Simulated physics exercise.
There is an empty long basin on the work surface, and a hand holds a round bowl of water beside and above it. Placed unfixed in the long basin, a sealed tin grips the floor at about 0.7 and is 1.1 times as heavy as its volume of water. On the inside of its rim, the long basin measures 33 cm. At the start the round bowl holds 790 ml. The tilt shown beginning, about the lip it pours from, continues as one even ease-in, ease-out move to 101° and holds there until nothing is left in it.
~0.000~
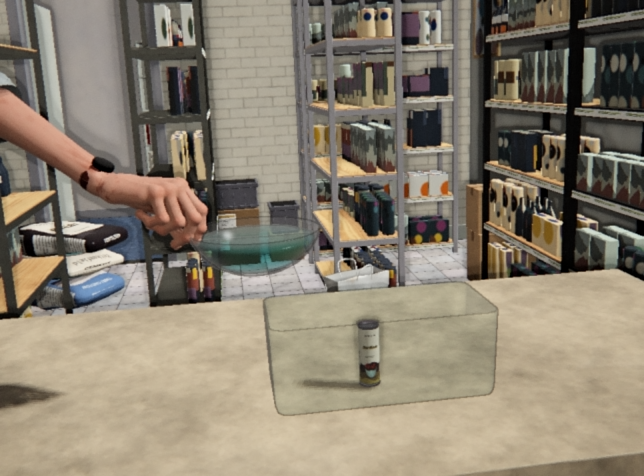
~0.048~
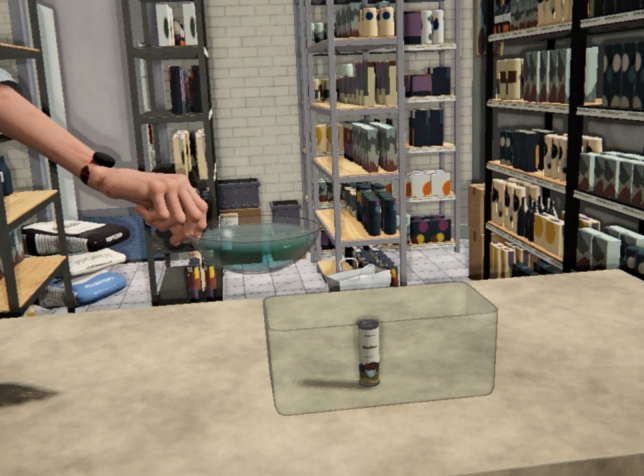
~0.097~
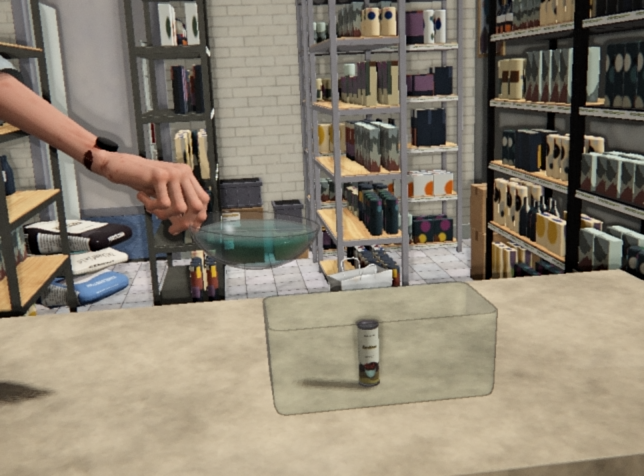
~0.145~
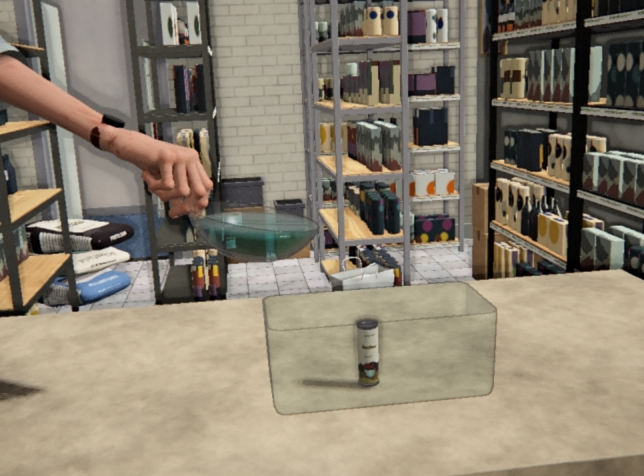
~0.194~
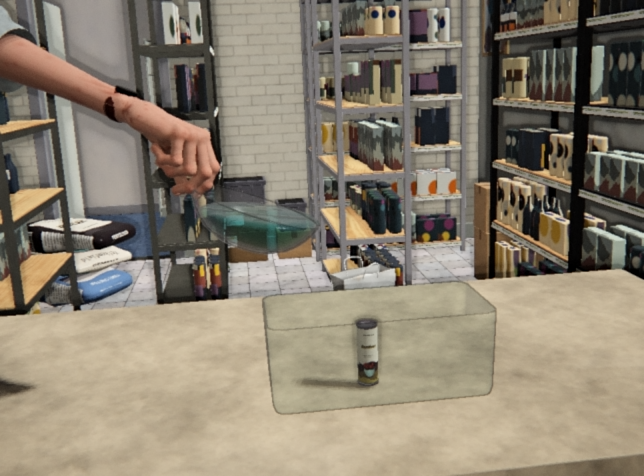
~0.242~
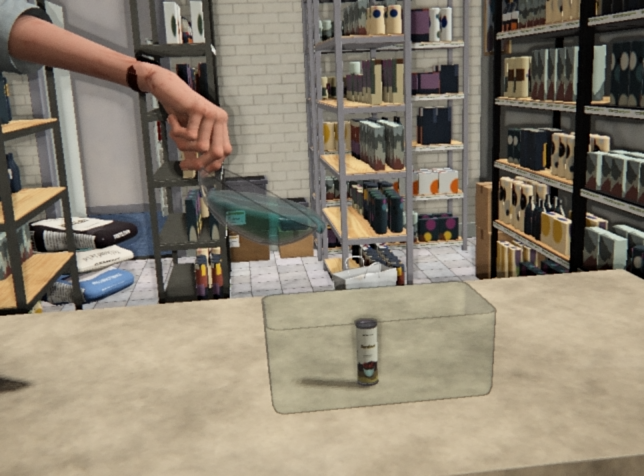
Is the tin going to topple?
Yes - it tips over.
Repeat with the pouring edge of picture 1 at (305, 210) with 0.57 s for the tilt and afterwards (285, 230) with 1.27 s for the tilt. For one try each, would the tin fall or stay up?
In the first try it comes down; in the second it remains standing.
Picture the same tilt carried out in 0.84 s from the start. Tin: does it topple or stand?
Then the tin tumbles.
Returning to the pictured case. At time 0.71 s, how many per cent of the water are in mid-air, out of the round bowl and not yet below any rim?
Near 6 percent.
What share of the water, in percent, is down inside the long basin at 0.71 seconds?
Near 94 in a hundred.
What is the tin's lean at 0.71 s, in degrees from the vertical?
It leans about 5° from upright.
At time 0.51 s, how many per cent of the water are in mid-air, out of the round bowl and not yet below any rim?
Roughly 72 percent.
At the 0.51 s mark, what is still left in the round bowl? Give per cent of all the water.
Around 6 in a hundred.
After 0.51 s the tilt is 91° and 6 per cent is still to pour; the tin stands where it began.
After 0.71 s the tilt is 101° and 0 per cent is still to pour; the tin stands where it began.
After 0.92 s the tilt is 101° and 0 per cent is still to pour; the tin leans 17°.
After 1.14 s the tilt is 101° and 0 per cent is still to pour; the tin lies on its side.
In the end the tin lies on its side.
